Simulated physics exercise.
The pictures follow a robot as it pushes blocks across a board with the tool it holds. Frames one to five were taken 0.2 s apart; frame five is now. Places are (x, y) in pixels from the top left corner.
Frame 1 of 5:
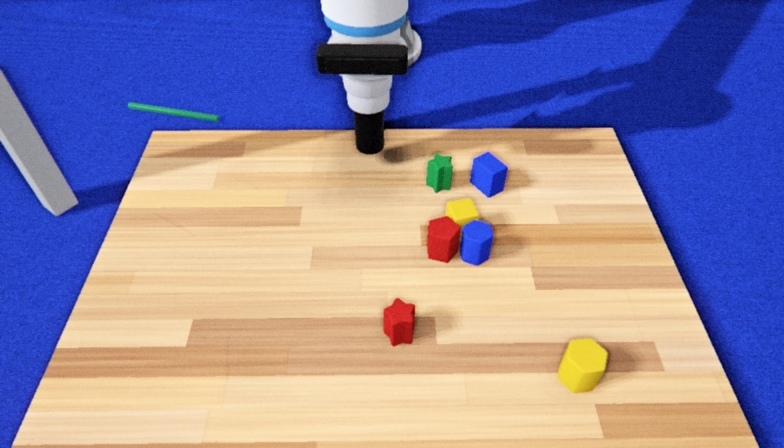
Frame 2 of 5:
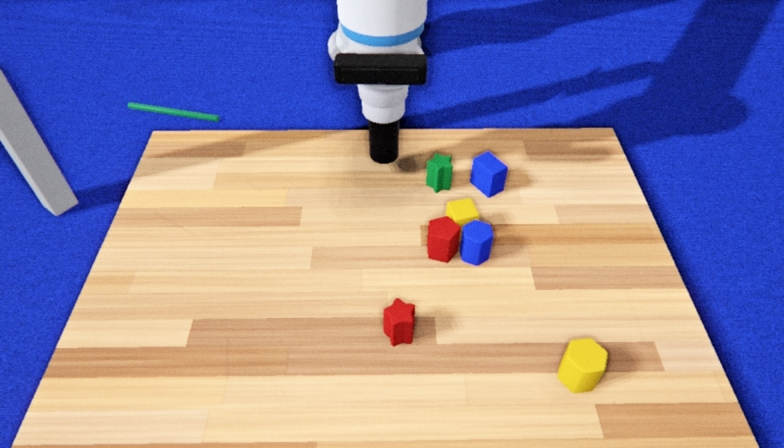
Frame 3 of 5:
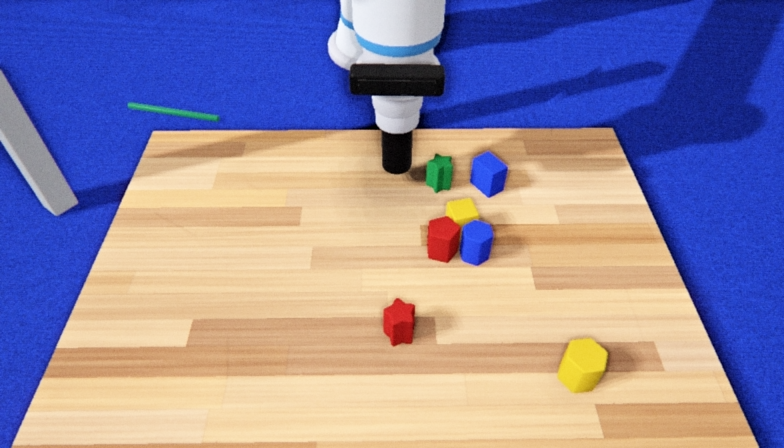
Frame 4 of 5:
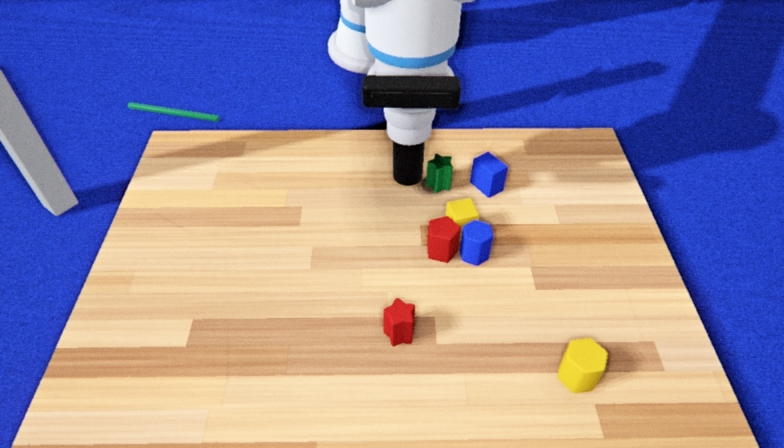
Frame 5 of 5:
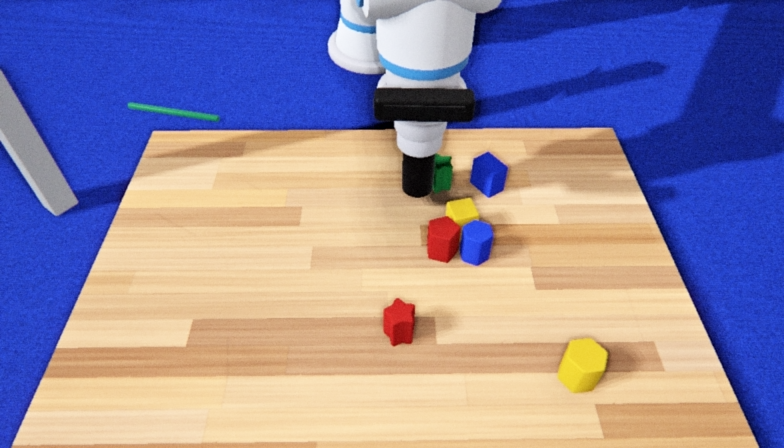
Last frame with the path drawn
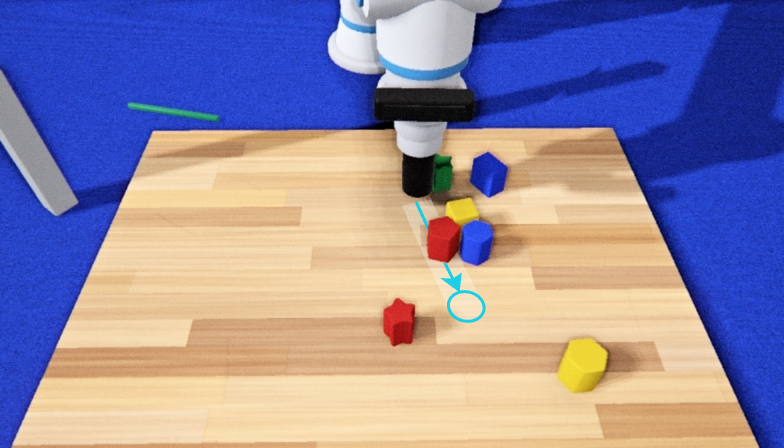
In this clip, a robot arm with a black cylindrical tip moves steadily down and slightly right over a wooden board, passing just left of a green star, while the red, blue, yellow and green blocks stay still.
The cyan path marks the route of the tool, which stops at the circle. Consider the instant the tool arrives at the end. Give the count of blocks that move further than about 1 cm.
Shifted over 1 cm: One.
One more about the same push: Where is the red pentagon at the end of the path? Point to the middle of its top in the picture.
My best guess is (490, 309).
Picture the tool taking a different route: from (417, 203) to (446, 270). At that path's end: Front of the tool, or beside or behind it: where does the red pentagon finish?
Still being pushed.
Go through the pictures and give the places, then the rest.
In the first frame, tip of the tool at (370, 146), middles of tops, red pentagon at (444, 227), yellow square at (463, 208).
In the second frame, tool at (384, 155), nothing pushed.
In the third frame, tool at (397, 165), nothing pushed.
In the fourth frame, tool at (408, 176), nothing pushed.
In the fifth frame, tool at (417, 188), red pentagon at (444, 227), yellow square at (463, 208).
The line goes from (417, 203) to (466, 306).
What follows on the original path. One third of the way, tool at (432, 219); red pentagon at (447, 231).
Two thirds of the way, tool at (450, 254); red pentagon at (467, 269).
At the end, tool at (469, 292); red pentagon at (490, 309), turned 15° anticlockwise; yellow square unmoved.
